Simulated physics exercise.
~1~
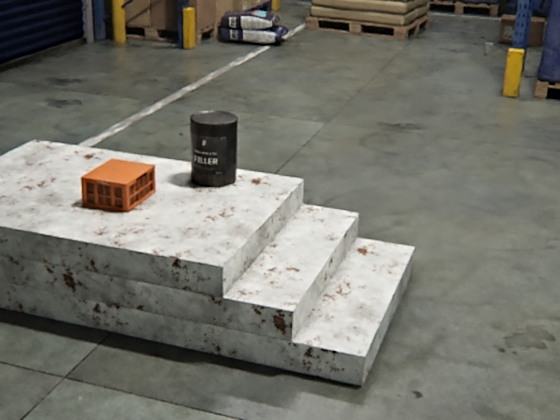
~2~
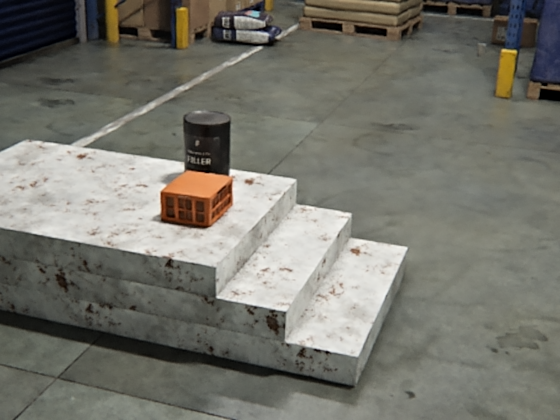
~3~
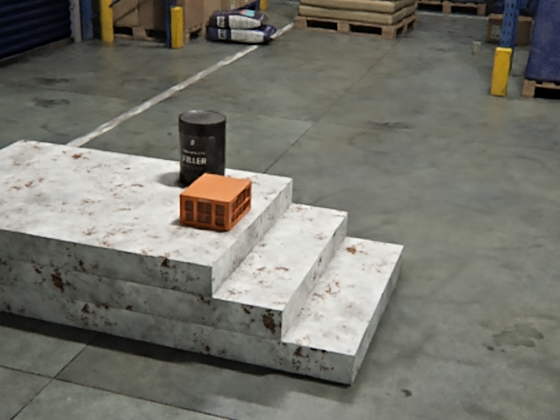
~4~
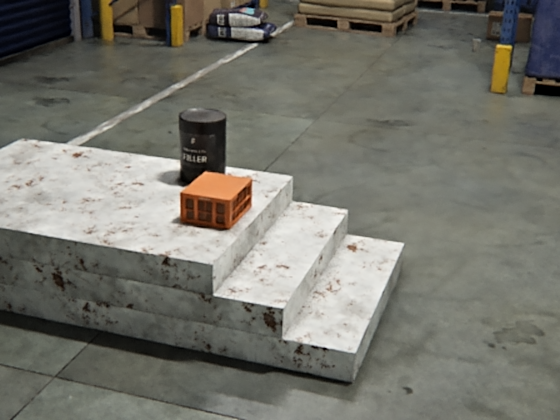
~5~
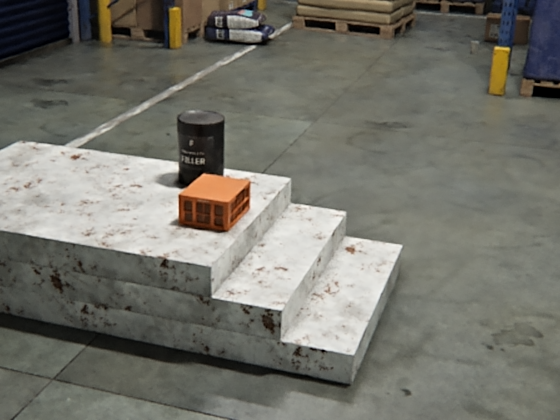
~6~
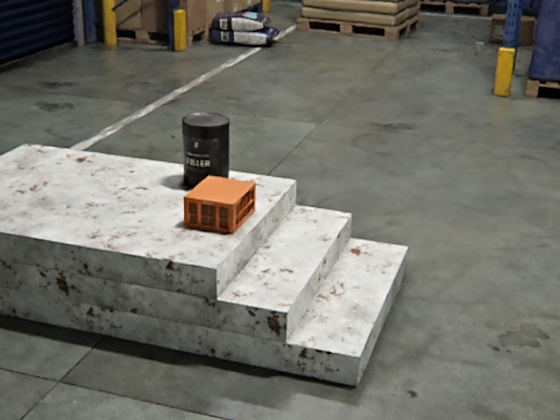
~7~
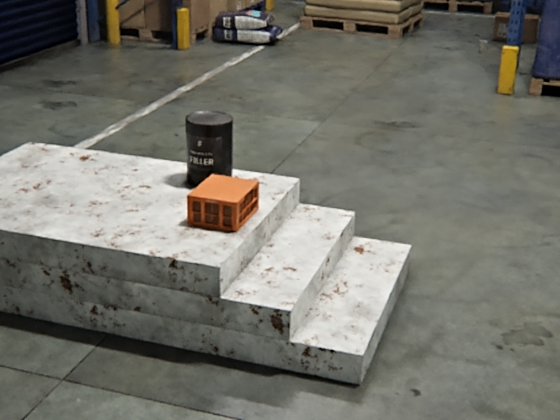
A broad, pale stepped platform blotched with rusty stains fills the left and centre of a grey warehouse floor, seen from slightly above by a gently swaying camera. On its top stand an orange crate at the left and a dark pail with pale lettering further back, with loaded pallets and yellow posts beyond. The crate slides right across the landing toward the steps, passing in front of the pail. It slows and stops short of the edge. The crate then stays upright on the top level, while the pail stands where it began.
